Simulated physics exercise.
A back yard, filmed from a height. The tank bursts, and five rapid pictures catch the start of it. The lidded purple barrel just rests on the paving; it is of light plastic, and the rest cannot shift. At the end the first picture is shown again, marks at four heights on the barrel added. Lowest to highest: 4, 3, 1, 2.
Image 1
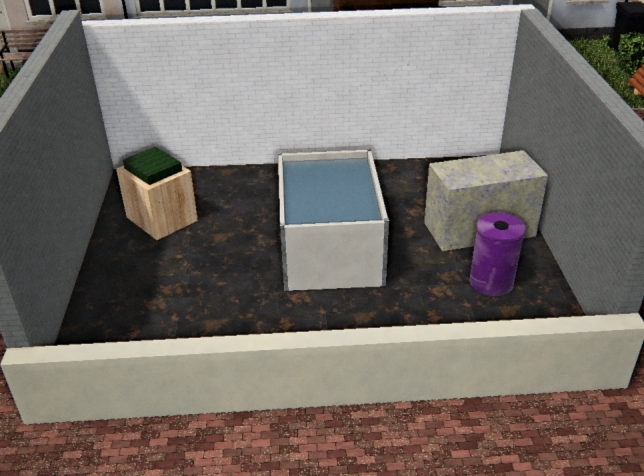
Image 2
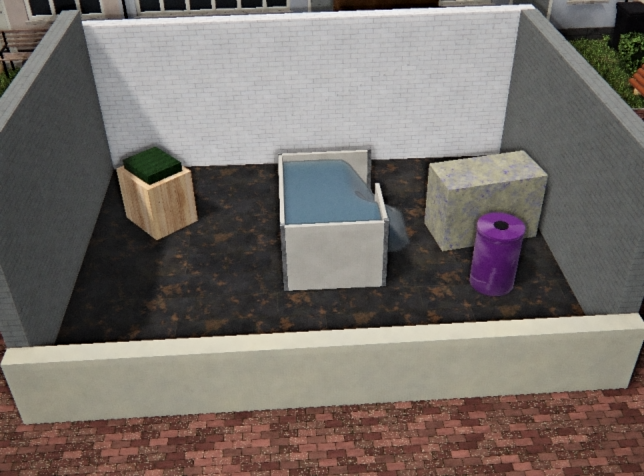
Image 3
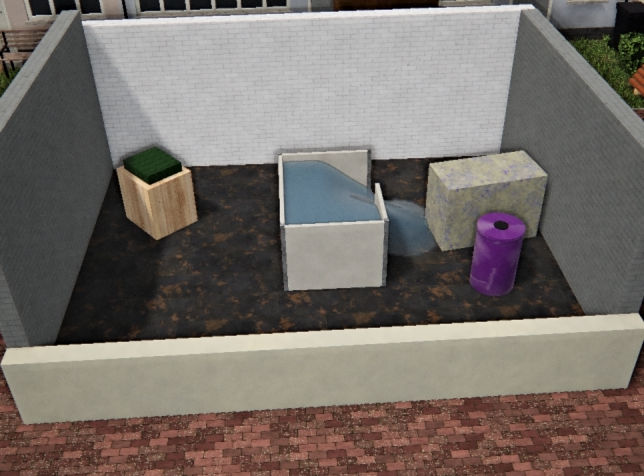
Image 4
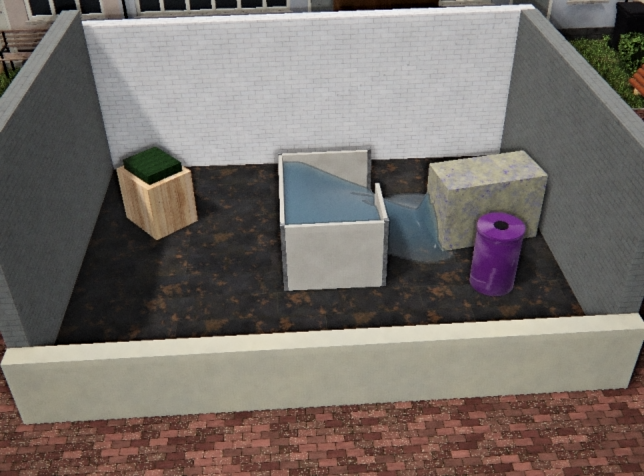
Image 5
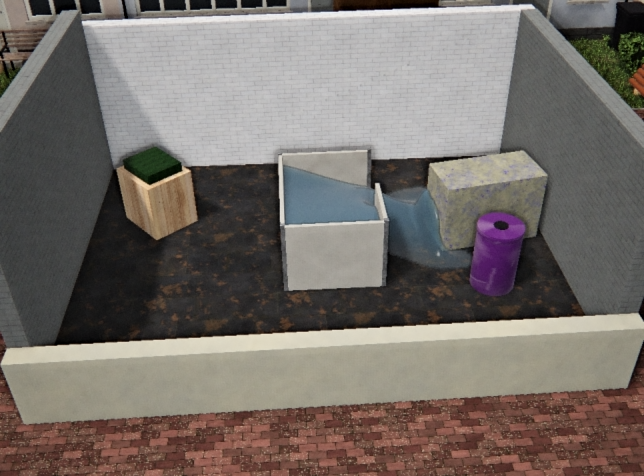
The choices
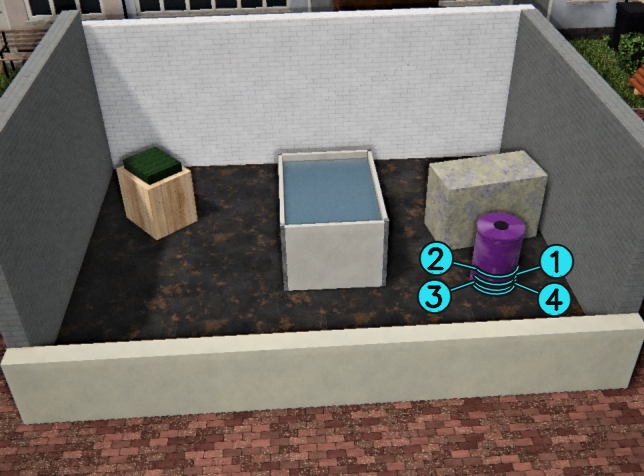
Water pours out through an opening in the right side of a pale, open-topped tank in a walled back yard, seen from above by a still camera. A wooden box with a dark green top stands on the left, with a speckled stone-like block and a purple barrel on the right. The water spreads rightward across the dark ground towards the block and barrel, while the level in the tank slopes down.
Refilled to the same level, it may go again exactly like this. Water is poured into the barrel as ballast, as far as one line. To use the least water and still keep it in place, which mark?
3 will do.
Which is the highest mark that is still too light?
It is 4.
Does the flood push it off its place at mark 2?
No.
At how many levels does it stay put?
Three.
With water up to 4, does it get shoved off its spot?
Yes.
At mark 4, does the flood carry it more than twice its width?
No, it does not.
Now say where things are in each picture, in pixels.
In the first frame, lid of the purple barrel at (500, 226); tank full, its middle at (329, 191).
In the second frame, water covers 2 % of the ground, mostly out of sight from here.
In the third frame, 4 % of the ground under water, its edge towards the barrel at (425, 242).
In the fourth frame, 5 % of the ground under water, its edge towards the barrel at (419, 256).
In the fifth frame, lid of the purple barrel at (500, 226); 7 % of the ground under water, its edge towards the barrel at (451, 263).
In cyan, 1 at (499, 284); 2 at (501, 276); 3 at (498, 290); 4 at (498, 294); from the bottom up 4, 3, 1, 2.
If 1 is chosen, it does not move.
If 2 is chosen, it does not move.
If 3 is chosen, it does not move.
If 4 is chosen, it is pushed about its own width away.
